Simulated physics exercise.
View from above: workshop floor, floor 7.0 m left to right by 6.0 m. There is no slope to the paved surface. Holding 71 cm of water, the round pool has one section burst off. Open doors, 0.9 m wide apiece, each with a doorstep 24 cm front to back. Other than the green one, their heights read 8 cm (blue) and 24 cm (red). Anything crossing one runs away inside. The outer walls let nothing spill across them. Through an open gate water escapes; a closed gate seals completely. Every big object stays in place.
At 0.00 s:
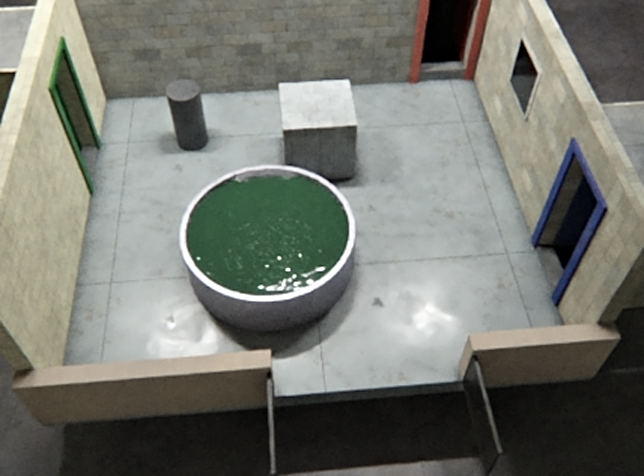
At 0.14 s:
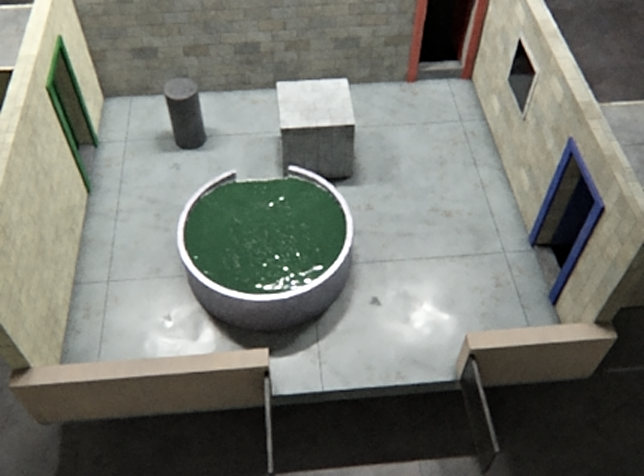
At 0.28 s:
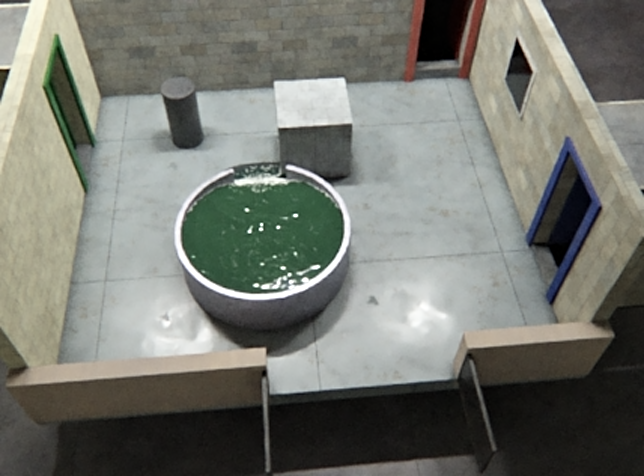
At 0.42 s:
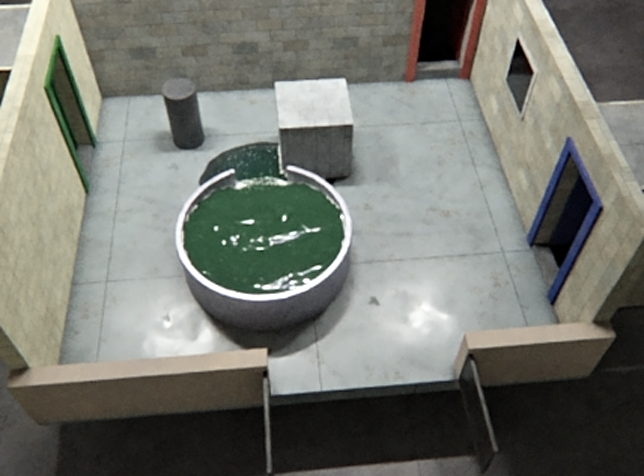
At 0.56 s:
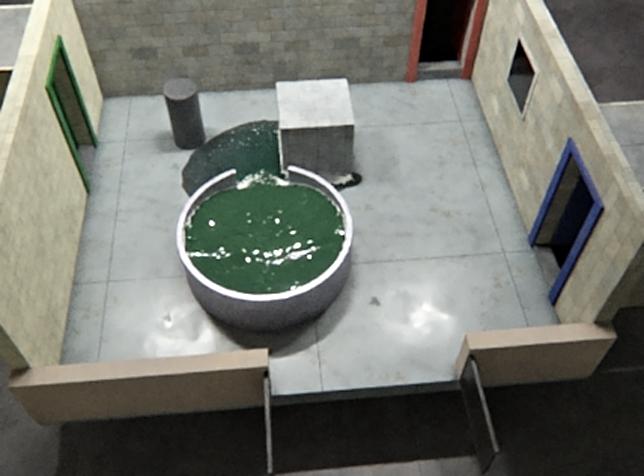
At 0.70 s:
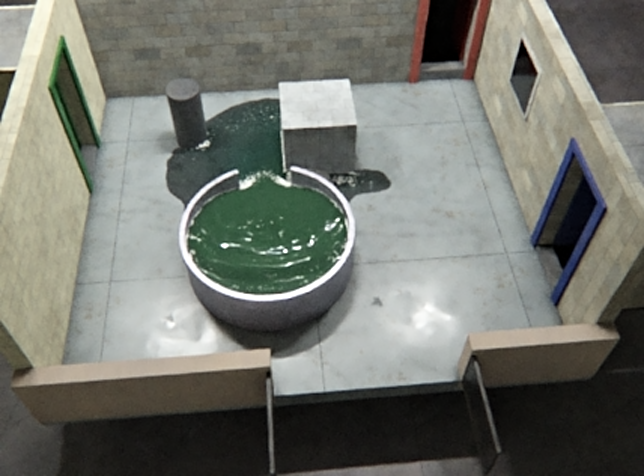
At first, a round pool of green water stands whole and still on a workshop floor. Then a gap opens in its far rim, and water pours out behind it, spreading in a dark sheet around the pale block and reaching the grey cylinder, while the red doorway stays dry.
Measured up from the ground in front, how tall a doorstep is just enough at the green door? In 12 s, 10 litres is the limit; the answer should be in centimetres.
It needs to be about 12.5 cm tall.
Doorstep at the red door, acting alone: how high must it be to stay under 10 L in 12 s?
At the red door you'd want roughly 8.0 cm.
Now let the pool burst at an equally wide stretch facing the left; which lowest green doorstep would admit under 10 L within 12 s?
With that break, close to 8.5 cm.
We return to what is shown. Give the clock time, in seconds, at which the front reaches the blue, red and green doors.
Blue: 2.8 s; red: 2.4 s; green: 1.8 s.
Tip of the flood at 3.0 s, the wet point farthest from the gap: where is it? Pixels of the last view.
(467, 80).
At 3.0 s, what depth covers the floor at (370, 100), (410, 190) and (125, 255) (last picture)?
About 5, 2 and 0 cm respectively.
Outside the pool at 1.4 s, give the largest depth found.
It gets to close to 40 centimetres there.
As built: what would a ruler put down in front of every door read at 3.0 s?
Reading in centimetres: Blue = 5, red = 3, green = 16.
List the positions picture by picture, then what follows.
In the first picture, the round pool at (268, 231) is whole and still, 71 cm deep; the green door at (78, 124) is dry.
In the second picture, the front is at a hidden place, 0.3 m from the gap on the far side; 0.2 m2 of floor is wet, 71 cm left at the back.
In the third picture, the front is at a hidden place, 0.8 m from the gap on the far side; 0.8 m2 of floor is wet, 71 cm left at the back.
In the fourth picture, water pours out on the far side and has run 1.3 m, to (250, 147); about 8 cm deep outside, 71 cm at the back.
In the fifth picture, the front is at (264, 123), 1.9 m from the gap on the far side; 2.8 m2 of floor is wet, 71 cm left at the back.
In the sixth picture, water pours out on the far side and has run 2.5 m, to (271, 101); about 5 cm deep outside, 68 cm at the back; 1.4 m in a straight line remain to the green door at (78, 123).
After 1.4 s water covers 25 % of the floor, deepest (40 cm) near (251, 92); it has not reached the green door.
After 3.0 s water covers 50 % of the floor, deepest (31 cm) near (106, 100); 16 cm at the green door, 5 litres in over its 11 cm doorstep.
After 12.0 s water covers 100 % of the floor, deepest (11 cm) near (122, 311); 6 cm at the green door, 17 litres in over its 11 cm doorstep.
At the green door as built, the water arrived by 1.8 s and peaked near 16 cm at 3.2 s.
With a doorstep of 11 cm, 17 litres would have come in within the 12 s; with 15 cm, 3 litres. So under 10 litres takes about 12.5 cm.
